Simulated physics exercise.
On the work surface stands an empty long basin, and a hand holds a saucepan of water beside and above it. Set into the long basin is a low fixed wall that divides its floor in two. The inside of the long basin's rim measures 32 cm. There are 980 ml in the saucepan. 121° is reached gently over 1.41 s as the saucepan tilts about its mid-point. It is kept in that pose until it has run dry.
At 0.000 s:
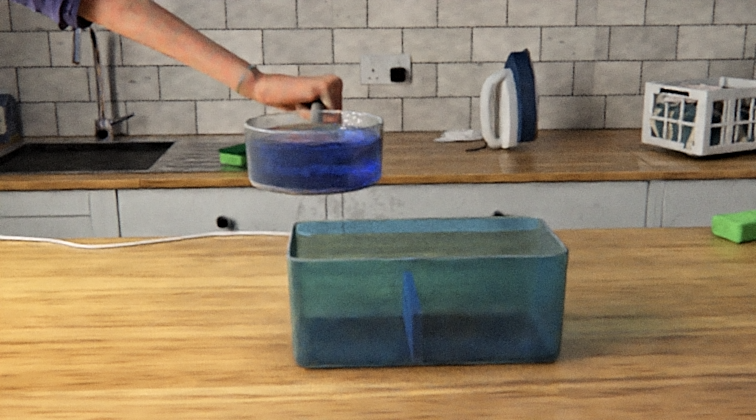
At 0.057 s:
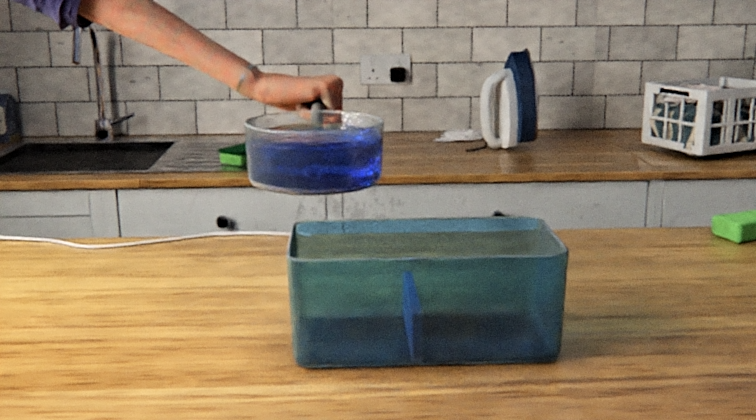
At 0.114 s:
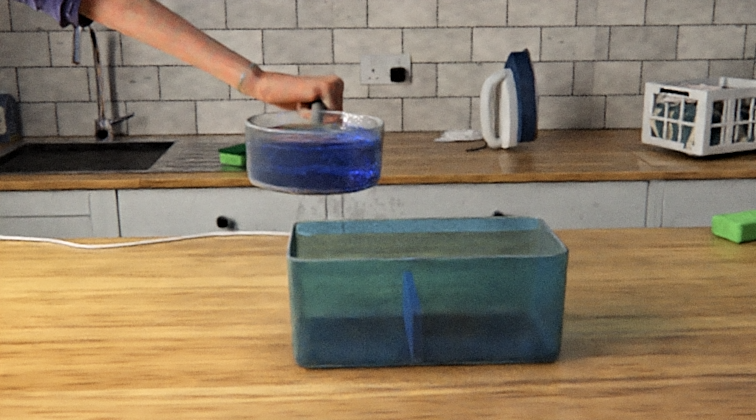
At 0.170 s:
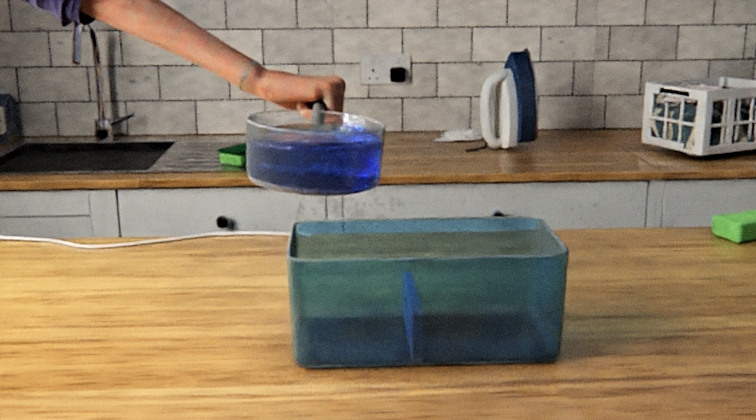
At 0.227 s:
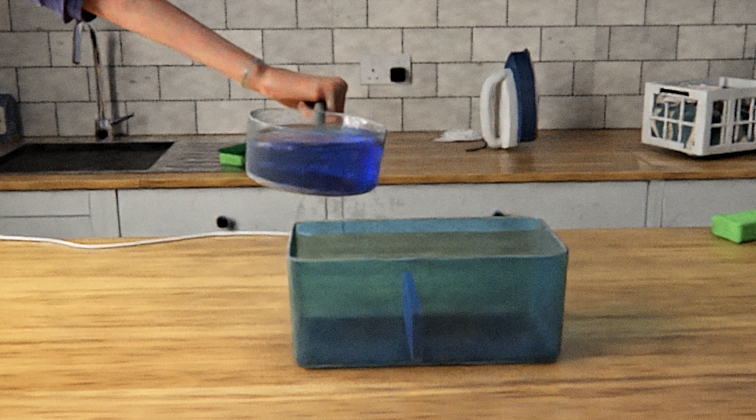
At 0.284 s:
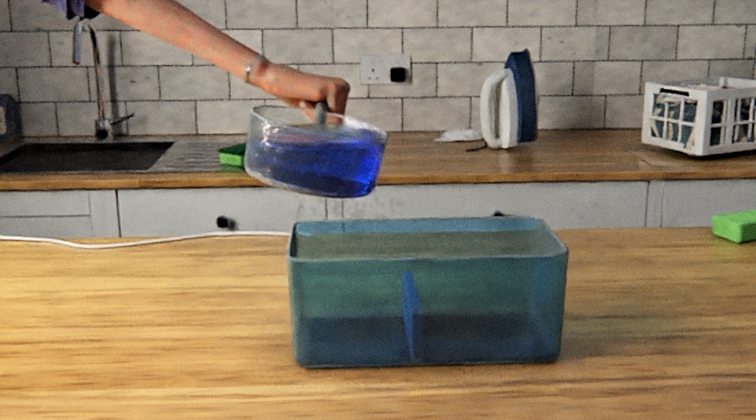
At first, a hand holds a clear saucepan of blue water level above a long, greenish-blue basin on a wooden work surface. The pan stays almost still, then the hand gradually tilts it slightly, its right side dipping lower while the basin remains in place.
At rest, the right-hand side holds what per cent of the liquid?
It holds some 68 in every hundred.
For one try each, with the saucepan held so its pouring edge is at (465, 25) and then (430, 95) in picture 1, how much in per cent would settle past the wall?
Near 75 in a hundred on the first go and near 95 in a hundred on the second.
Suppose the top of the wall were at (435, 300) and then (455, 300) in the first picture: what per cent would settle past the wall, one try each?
Result: 50 per cent, then 20 per cent.
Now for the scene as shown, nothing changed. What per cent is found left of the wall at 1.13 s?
The fraction is near 26 percent.
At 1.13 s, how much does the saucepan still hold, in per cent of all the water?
4 %.
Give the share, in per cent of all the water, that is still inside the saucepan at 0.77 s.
Roughly 42 %.
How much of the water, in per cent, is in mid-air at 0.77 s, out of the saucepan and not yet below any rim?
Near 30 per cent at that moment.
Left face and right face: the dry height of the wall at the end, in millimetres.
On the left it's about 44 mm; on the right, about 32 mm.
After 0.77 s the tilt is 69° and 42 per cent is still to pour, 2 is left of the wall and 27 right of it.
After 1.13 s the tilt is 110° and 4 per cent is still to pour, 26 is left of the wall and 68 right of it.
After 1.50 s the tilt is 121° and 0 per cent is still to pour, 32 is left of the wall and 68 right of it.
After 1.91 s the tilt is 121° and 0 per cent is still to pour, 32 is left of the wall and 68 right of it.
In the end 32 per cent lies left of the wall, 68 right of it and 0 outside.
